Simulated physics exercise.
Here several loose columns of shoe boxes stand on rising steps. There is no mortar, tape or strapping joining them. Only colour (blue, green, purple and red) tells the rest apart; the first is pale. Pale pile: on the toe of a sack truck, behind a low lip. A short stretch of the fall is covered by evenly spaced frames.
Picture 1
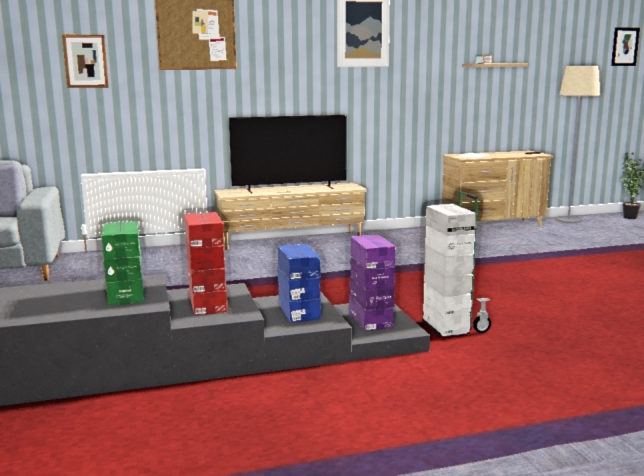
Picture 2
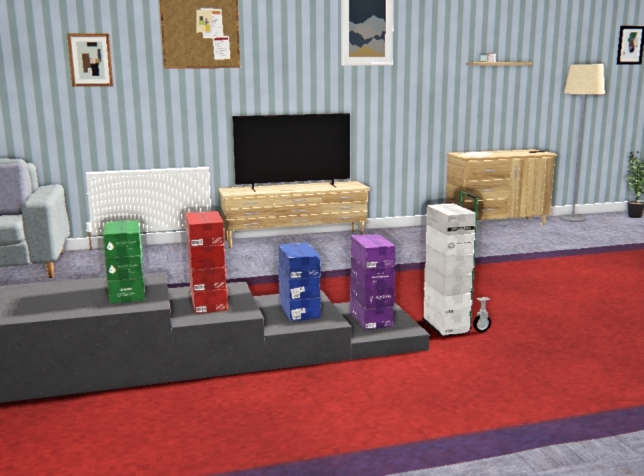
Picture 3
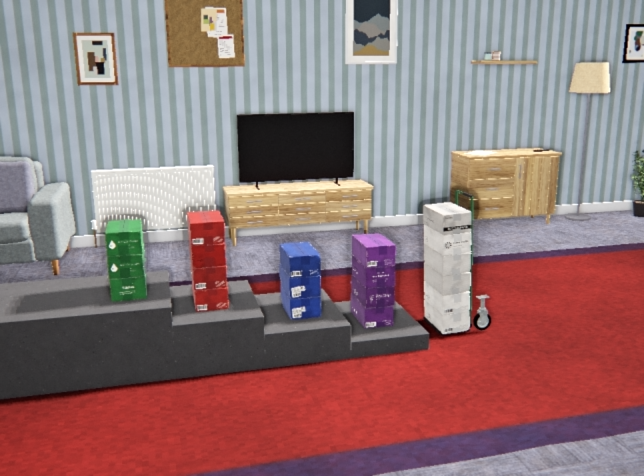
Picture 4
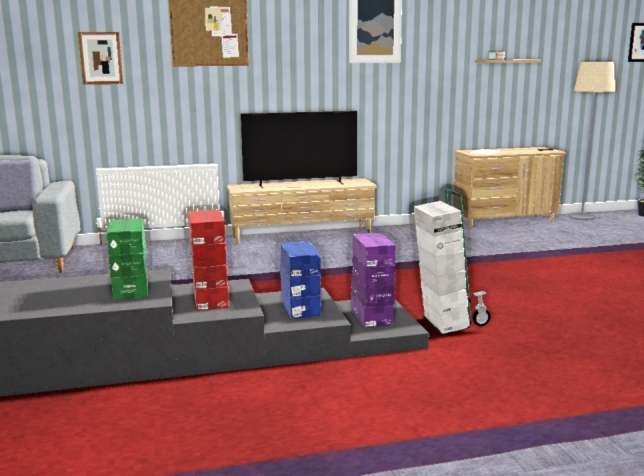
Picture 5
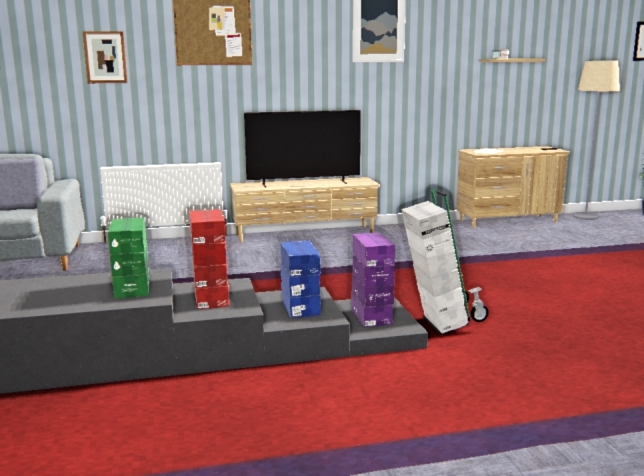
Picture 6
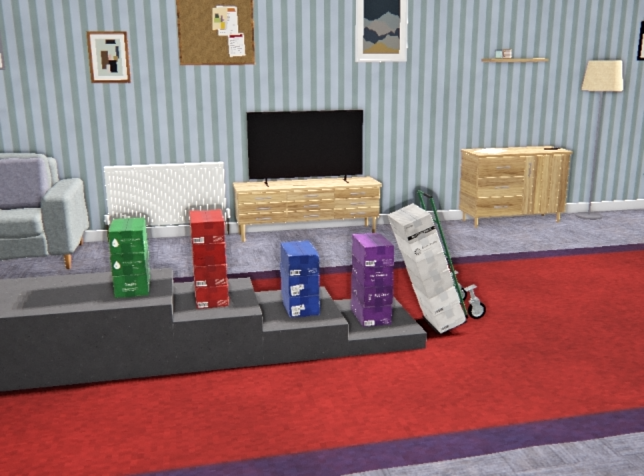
The clip shows a pale stack of boxes on a hand truck beside purple, blue, red and green stacks on gray steps; the pale stack stands upright, then leans progressively left with the truck, while the coloured stacks stay still.
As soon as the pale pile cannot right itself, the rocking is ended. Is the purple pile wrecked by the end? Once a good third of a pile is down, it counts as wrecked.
Yes, it is wrecked.
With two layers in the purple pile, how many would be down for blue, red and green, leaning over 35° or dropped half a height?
The counts are blue 0, red 0 and green 0.
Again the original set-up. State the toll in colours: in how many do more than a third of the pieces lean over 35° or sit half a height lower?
The total is 2.
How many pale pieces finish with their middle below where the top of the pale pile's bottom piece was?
Total: 1.
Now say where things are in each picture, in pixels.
In the first frame (we follow the side turned to the camera; the camera moves round a little), truck frame (475, 226) level; top purple box (381, 258); top blue box (305, 268); no other piece has moved.
Truck frame (475, 225) level; top purple box (381, 257), in the second frame.
Truck frame (472, 224) rocked barely; top purple box (381, 257), in the third frame.
Truck frame (462, 223) rocked a little, top of the pale pile leaning a little; top purple box (381, 256); no other piece has moved, in the fourth frame.
Truck frame (450, 222) rocked a little, top of the pale pile leaning a little; top purple box (380, 256); no other piece has moved, in the fifth frame.
Truck frame (438, 223) rocked clearly, top of the pale pile leaning clearly; top purple box (379, 256); top red box (208, 233); no other piece has moved, in the sixth frame.
Soon, 0 of the pale pile down; none of the 4 purple boxes down (0 of 14 in all colours); top purple box unmoved.
A while on, 5 of the pale pile down; none of the 4 purple boxes down (0 of 14 in all colours); top purple box tipped a little.
Towards the end, 6 of the pale pile down; none of the 4 purple boxes down (0 of 14 in all colours); top purple box tipped clearly; top blue box displaced a little.
Then, 6 of the pale pile down; 4 of the 4 purple boxes down (6 of 14 in all colours); top purple box tipped well over, about its own height lower; top blue box tipped steeply, half its height lower.
Finally, 6 of the pale pile down; 4 of the 4 purple boxes down (6 of 14 in all colours); top purple box tipped well over, about its own height lower; top blue box on its side. Seen by the last camera, middles, top purple box near (311, 271), top blue box near (239, 282).
